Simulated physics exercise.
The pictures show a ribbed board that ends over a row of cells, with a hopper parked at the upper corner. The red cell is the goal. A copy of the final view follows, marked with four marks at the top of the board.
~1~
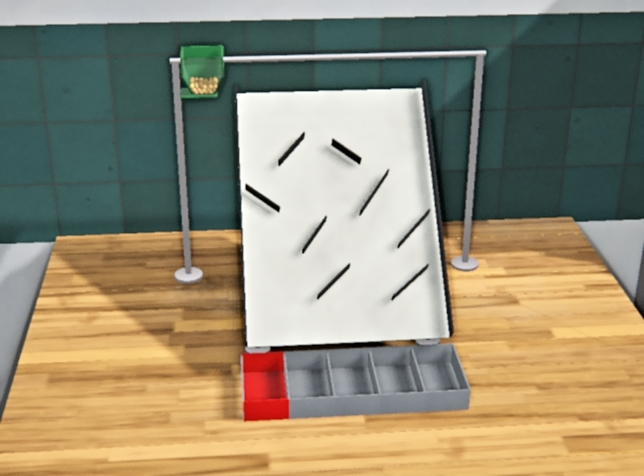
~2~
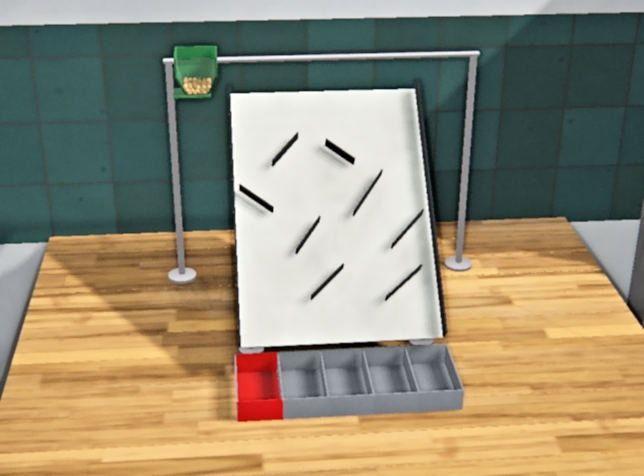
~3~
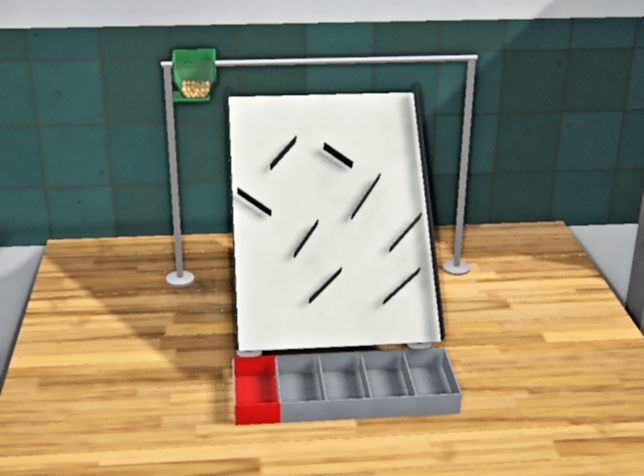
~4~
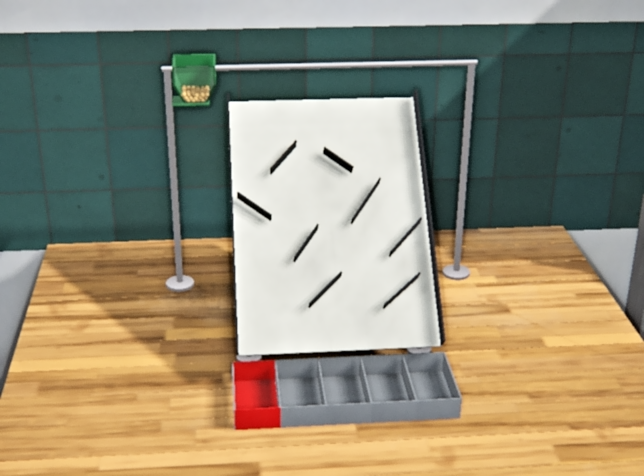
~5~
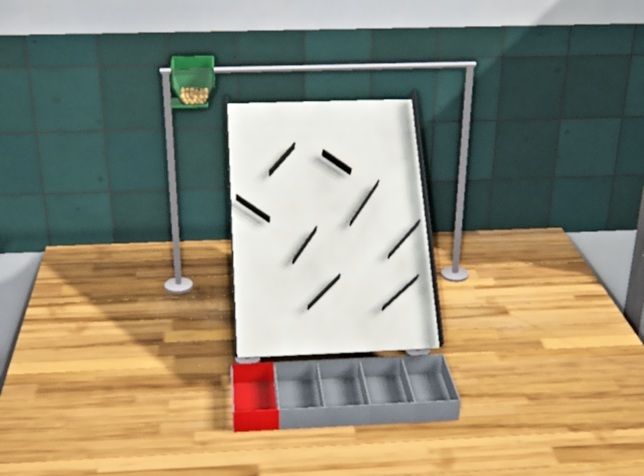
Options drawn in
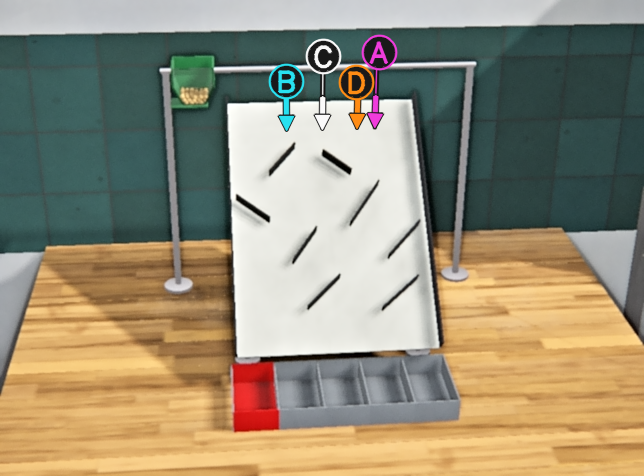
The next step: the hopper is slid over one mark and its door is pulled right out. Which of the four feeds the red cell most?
The best mark is C.
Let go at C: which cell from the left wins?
It is the first one.
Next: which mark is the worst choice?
The answer is A.
On the marked copy, mark A meets the board at (374, 122); mark B meets the board at (286, 125); mark C meets the board at (322, 124); mark D meets the board at (357, 123).
If A is chosen, close to a quarter in the red cell, the bulk in other cells, only a few outside the box.
If B is chosen, close to a third in the red cell, close to half in other cells, a small share outside the box.
If C is chosen, close to half in the red cell, close to a third in other cells, only a few outside the box.
If D is chosen, close to a third in the red cell, close to half in other cells, a small share outside the box.
